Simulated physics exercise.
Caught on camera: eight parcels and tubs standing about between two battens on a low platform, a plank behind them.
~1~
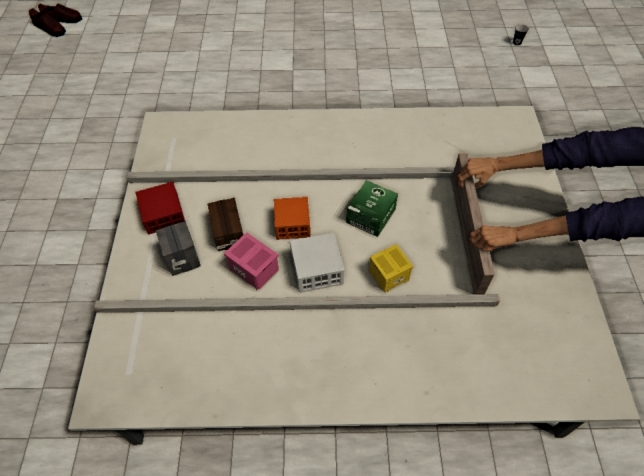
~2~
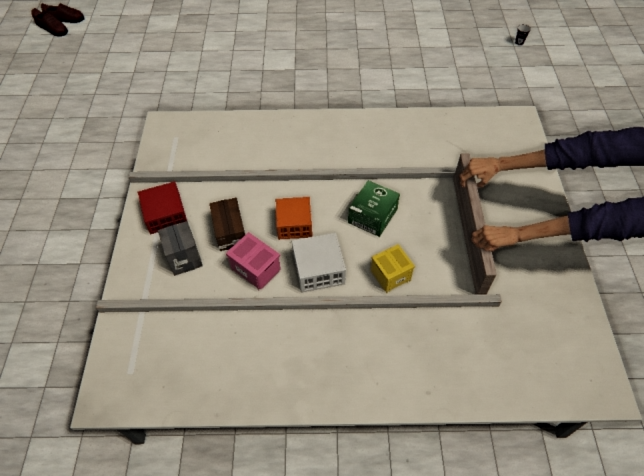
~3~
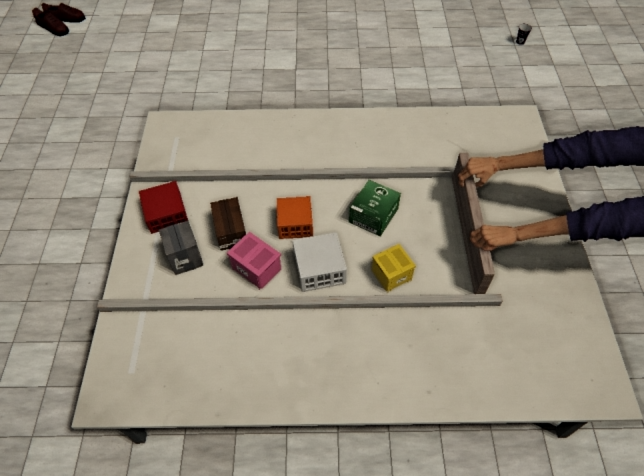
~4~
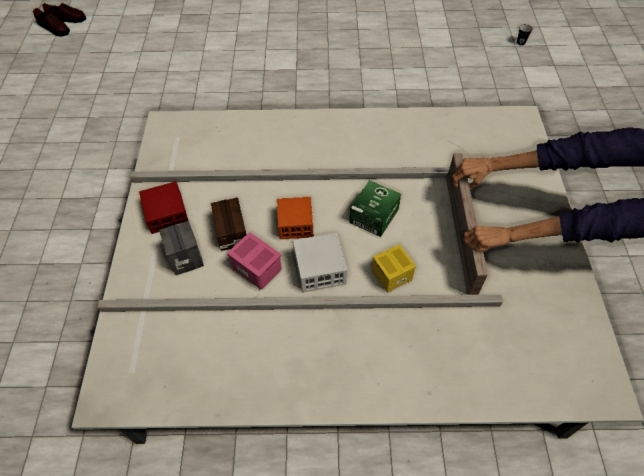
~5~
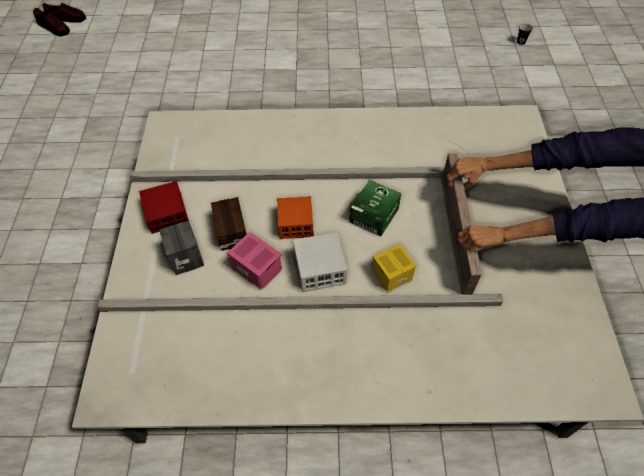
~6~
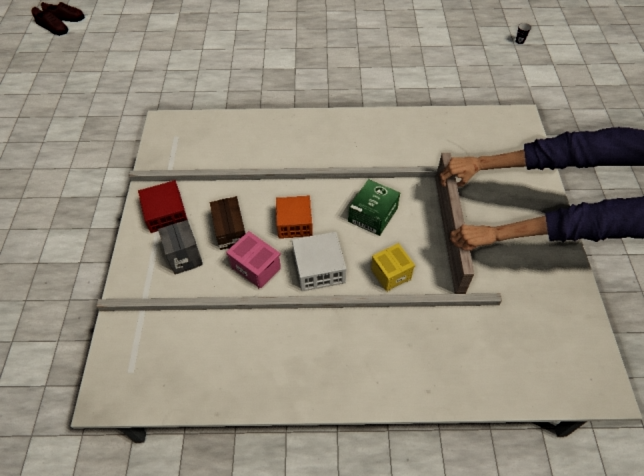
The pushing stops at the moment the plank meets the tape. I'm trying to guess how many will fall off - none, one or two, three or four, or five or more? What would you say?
When it halts, more than four of them have come off.
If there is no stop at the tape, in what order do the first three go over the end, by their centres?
Sequence: Red crate, then grey parcel, then pink tote.
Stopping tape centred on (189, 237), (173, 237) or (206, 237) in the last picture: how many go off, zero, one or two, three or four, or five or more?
Result per tape, in order - either three or four / three to four / three to four.
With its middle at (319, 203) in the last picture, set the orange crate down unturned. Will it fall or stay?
Outcome for the orange crate: It drops.
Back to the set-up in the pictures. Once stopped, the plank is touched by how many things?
Contact count: 2.
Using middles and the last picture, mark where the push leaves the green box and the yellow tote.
The green box ends at (138, 218) and the yellow tote at (132, 265).
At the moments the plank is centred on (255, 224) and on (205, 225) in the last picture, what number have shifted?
Tally at point one: 8; at point two: 8.
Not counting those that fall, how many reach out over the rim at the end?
Tally: 0.
Early on, none off yet; red crate at rest near (163, 206); grey parcel at rest near (181, 248); brown parcel at rest near (229, 223).
A while later, none off yet; red crate at rest near (163, 206); grey parcel travelled about its own width near (154, 244); brown parcel travelled about its own width near (199, 222).
Further along, one off so far; red crate in the air near (113, 220); grey parcel leaning well over near (86, 258); brown parcel travelled well along near (127, 223).
Finally, the number that fall off is five or more; lost, white crate, orange crate, pink tote, brown parcel, grey parcel and red crate.
